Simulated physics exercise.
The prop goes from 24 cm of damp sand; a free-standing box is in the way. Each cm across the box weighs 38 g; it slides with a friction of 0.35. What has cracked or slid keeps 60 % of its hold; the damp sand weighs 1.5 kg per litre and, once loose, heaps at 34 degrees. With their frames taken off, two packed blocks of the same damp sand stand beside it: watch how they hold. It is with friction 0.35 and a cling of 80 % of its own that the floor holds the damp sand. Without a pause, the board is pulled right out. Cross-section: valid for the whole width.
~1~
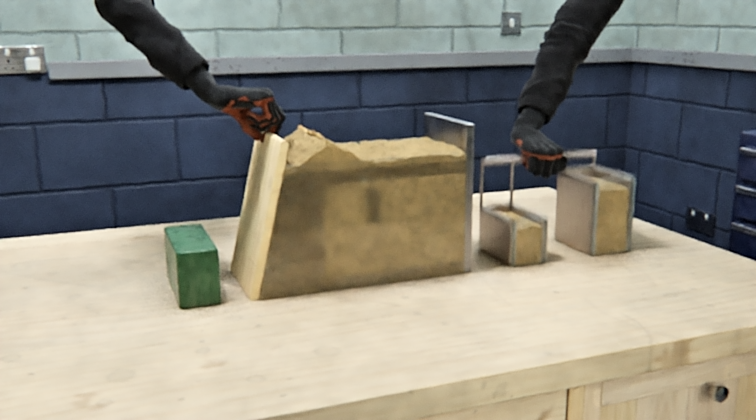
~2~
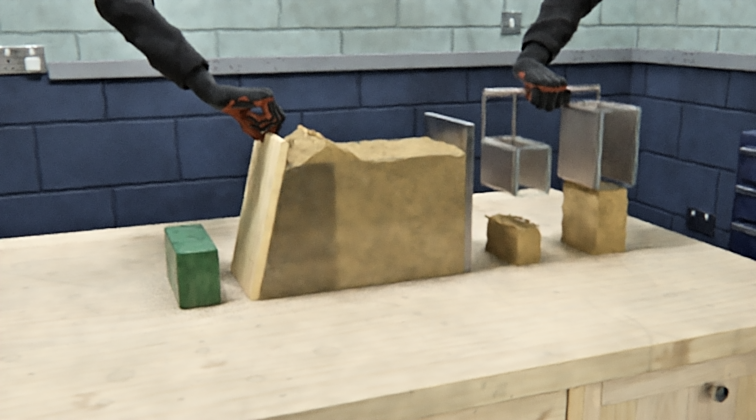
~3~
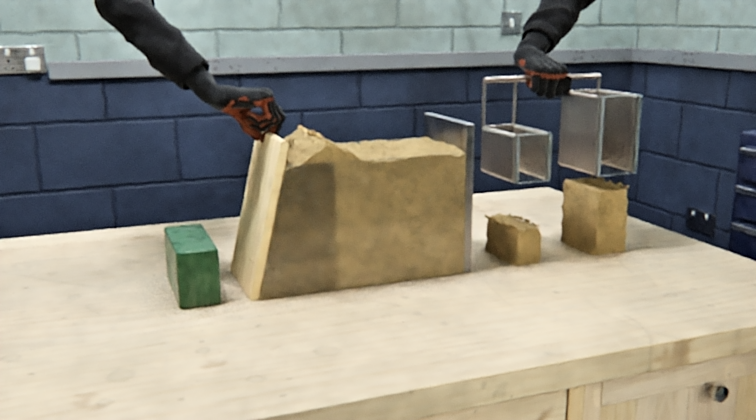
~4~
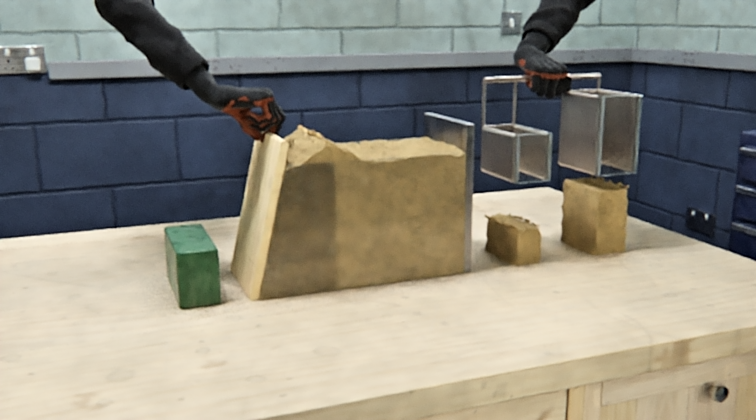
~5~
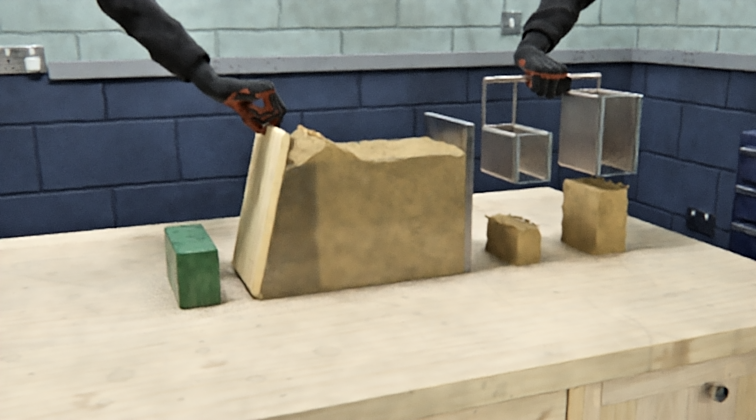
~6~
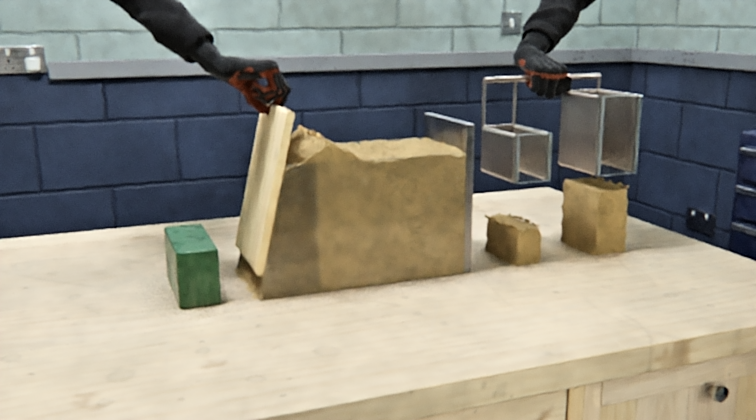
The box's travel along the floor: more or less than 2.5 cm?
Shorter than 2.5 cm.
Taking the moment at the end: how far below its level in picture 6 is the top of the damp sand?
Around 3.5 centimetres, give or take.
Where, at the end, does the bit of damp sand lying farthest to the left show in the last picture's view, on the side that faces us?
You'll find it somewhere near (225, 302) on the near face.
Last picture + 0.30 s, the box has not moved.
Last picture + 0.66 s, the box has not moved.
Last picture + 1.02 s, the box has not moved.
Last picture + 1.38 s, the box has not moved.
Last picture + 2.05 s, the box has not moved.
